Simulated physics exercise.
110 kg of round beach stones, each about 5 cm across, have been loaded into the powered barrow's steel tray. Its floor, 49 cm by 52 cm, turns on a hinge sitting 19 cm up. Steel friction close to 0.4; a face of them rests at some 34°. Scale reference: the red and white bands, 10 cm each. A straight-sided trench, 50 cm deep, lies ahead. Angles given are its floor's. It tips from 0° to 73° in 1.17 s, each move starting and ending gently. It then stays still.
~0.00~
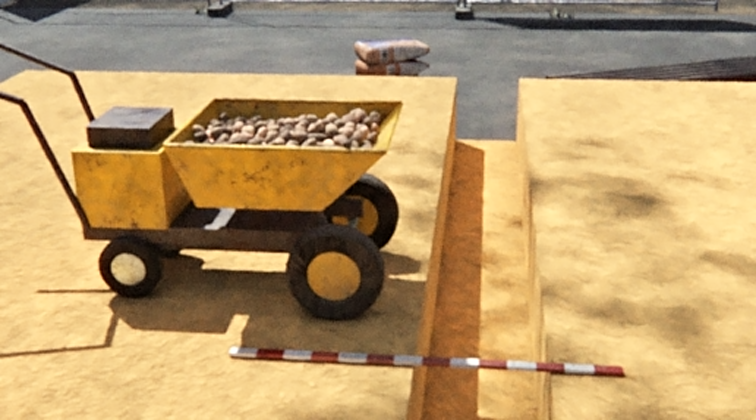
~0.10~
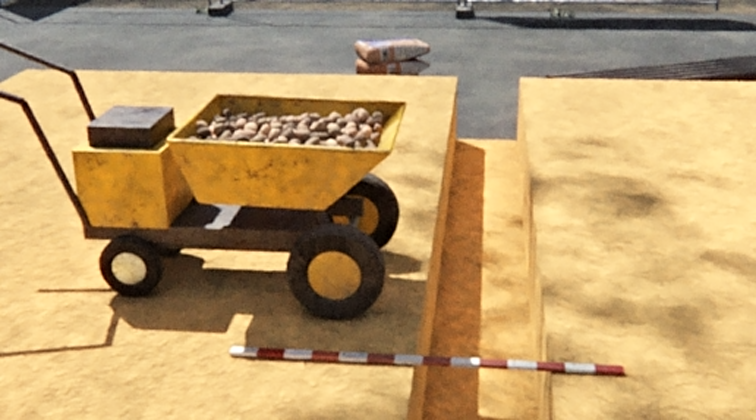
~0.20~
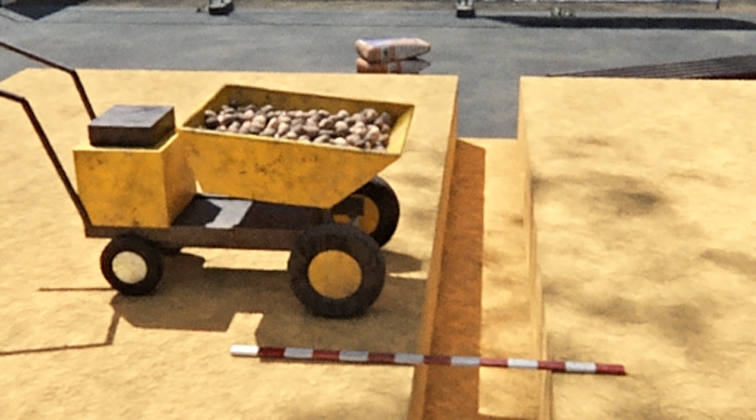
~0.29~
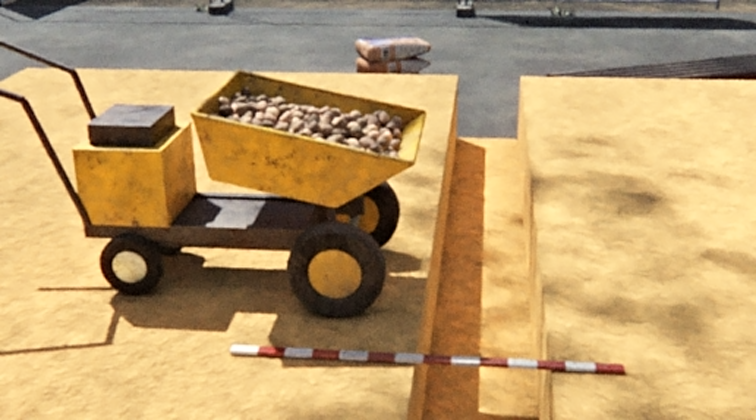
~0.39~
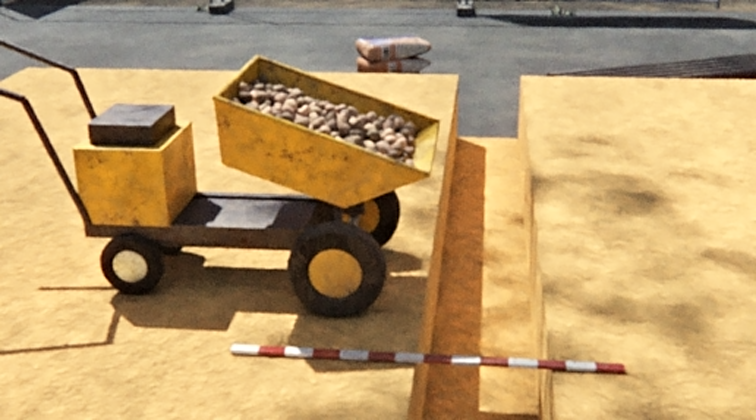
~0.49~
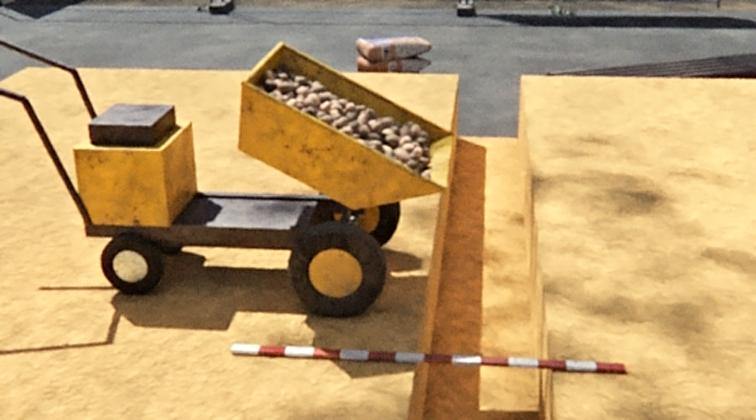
The yellow tray of stones on a wheeled barrow tilts steadily toward the trench at right.
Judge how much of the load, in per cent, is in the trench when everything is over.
I judge it at about 76 per cent.
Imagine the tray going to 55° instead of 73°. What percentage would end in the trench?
About 80%.
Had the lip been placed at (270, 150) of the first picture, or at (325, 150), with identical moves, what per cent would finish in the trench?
First spot about 70, second spot about 100 per cent.
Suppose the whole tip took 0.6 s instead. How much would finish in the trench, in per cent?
That would give about 60 percent.
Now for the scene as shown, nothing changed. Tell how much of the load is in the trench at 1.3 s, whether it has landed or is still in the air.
I'd say near 50 per cent at that time.
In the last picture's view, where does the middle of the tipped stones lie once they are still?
Roughly at (511, 376).
After 0.9 s the floor is at 62°; 99 % in the tray, 1 % in the trench; the foremost stones are at (495, 220).
After 1.3 s the floor is at 73°; 34 % in the tray, 51 % in the trench, 16 % past the trench; the foremost stones are at (613, 291).
After 1.6 s the floor is at 73°; 3 % in the tray, 72 % in the trench, 24 % past the trench; the foremost stones are at (713, 295).
After 3.6 s the floor is at 73°; 0 % in the tray, 76 % in the trench, 24 % past the trench; the foremost stones are past the picture's edge.
